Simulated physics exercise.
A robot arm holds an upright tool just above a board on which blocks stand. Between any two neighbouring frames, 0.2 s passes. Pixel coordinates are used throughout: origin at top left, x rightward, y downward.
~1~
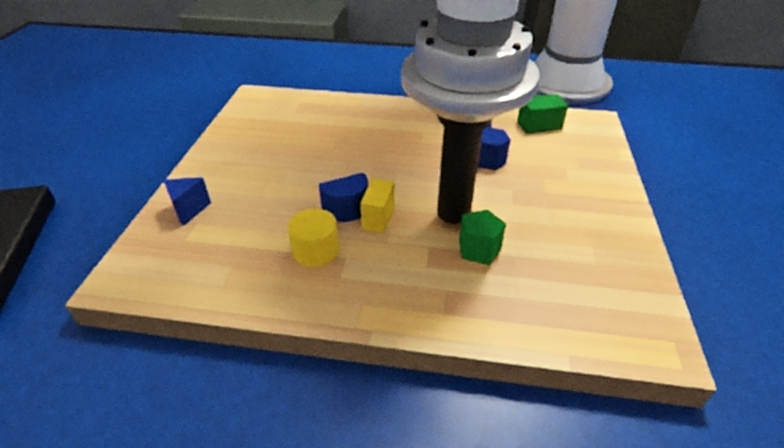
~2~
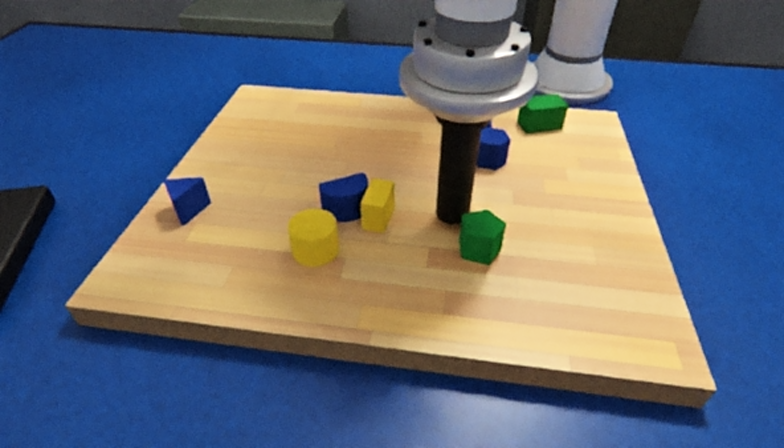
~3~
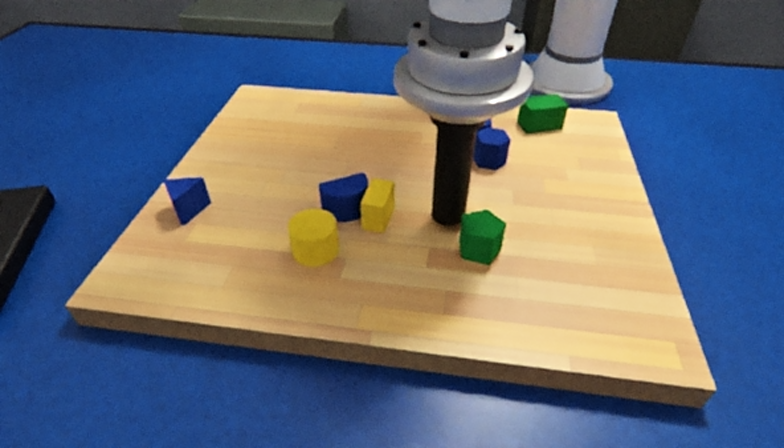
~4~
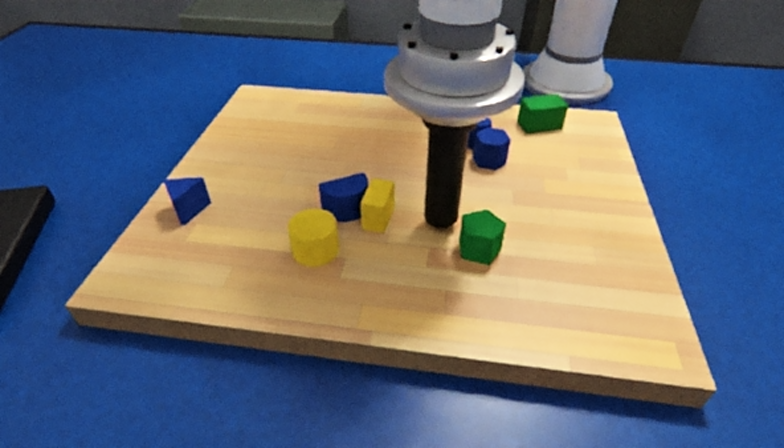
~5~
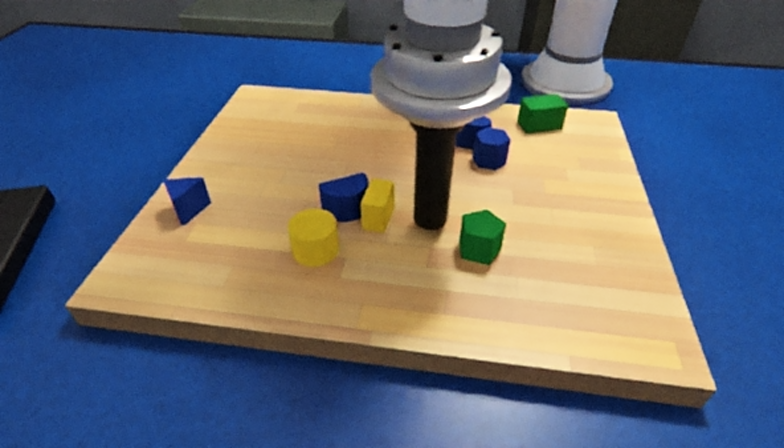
A robot arm moves its black tool slightly left above the board, touching no blocks.
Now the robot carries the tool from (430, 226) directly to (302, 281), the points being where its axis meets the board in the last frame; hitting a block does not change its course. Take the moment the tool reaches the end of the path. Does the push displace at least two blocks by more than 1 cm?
Final answer: No.
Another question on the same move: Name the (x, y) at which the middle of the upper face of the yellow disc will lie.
At (292, 223).
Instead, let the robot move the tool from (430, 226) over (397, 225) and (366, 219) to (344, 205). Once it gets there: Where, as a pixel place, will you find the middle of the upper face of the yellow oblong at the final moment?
I'd guess (318, 171).
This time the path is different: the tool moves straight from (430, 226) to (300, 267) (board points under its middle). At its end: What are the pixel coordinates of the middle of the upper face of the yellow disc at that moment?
It will likely be found at (260, 226).
What follows on the original path. One third of the way, tool at (390, 236); nothing pushed yet.
Two thirds of the way, tool at (347, 254); yellow disc at (306, 224).
At the end, tool at (301, 274); yellow disc at (292, 223); yellow oblong in place.
